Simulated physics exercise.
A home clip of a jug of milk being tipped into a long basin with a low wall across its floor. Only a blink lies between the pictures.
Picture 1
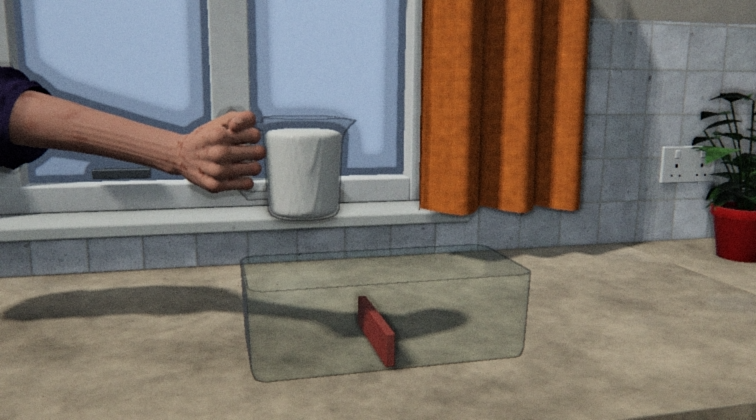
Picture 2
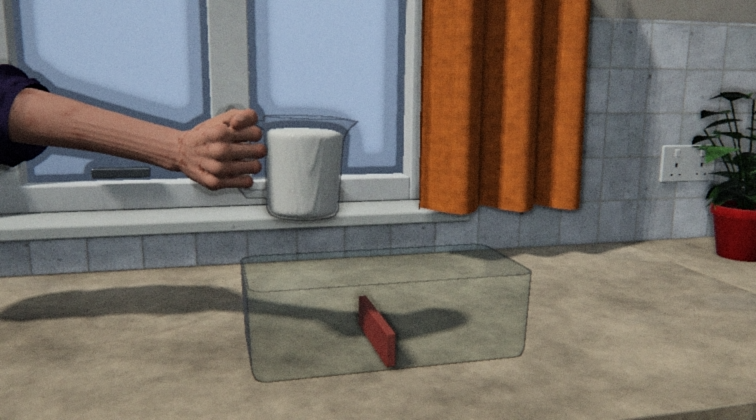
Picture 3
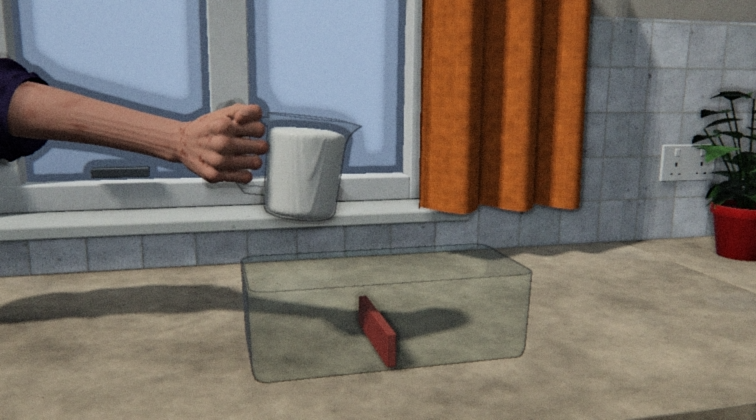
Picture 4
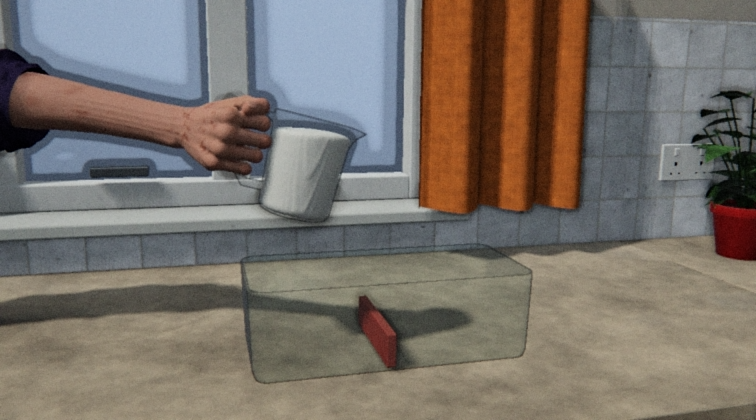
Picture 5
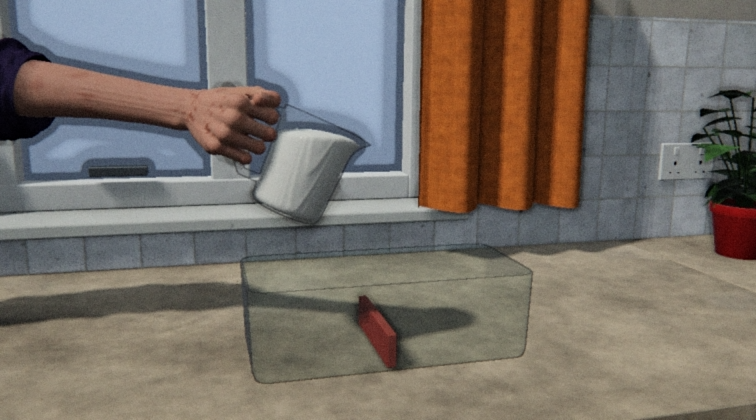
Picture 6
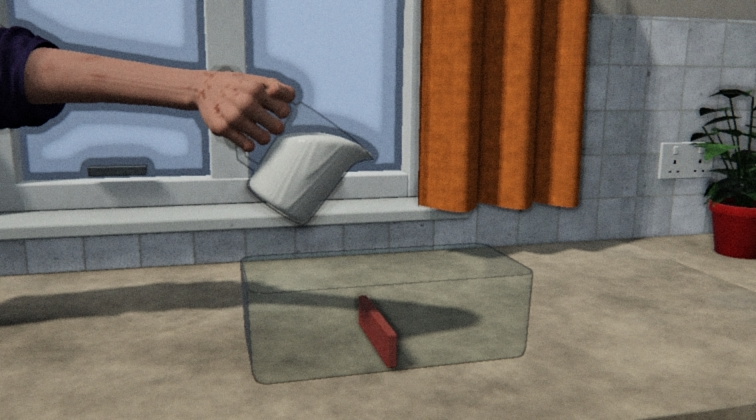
A hand tilts a clear jug of milk rightward above a long basin with a low red wall.
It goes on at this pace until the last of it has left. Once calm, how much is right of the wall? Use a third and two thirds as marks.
The share right of the wall is over two thirds.
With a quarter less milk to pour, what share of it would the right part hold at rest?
Near 90 %.
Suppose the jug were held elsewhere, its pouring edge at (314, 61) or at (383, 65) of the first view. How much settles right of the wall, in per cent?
The first gives 40 %, the second 85 %.
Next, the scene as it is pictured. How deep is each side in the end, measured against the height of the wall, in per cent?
Some 0 per cent left and 50 right.
A moment on, the jug is tipped right over and 52 per cent is still to pour, 0 is left of the wall and 22 right of it.
Next, the jug is tipped right over and 11 per cent is still to pour, 5 is left of the wall and 70 right of it.
Then the jug is tipped right over and 1 per cent is still to pour, 5 is left of the wall and 90 right of it.
Later the jug is tipped right over and 0 per cent is still to pour, 7 is left of the wall and 91 right of it.
Finally, 7 per cent lies left of the wall, 91 right of it and 2 outside.
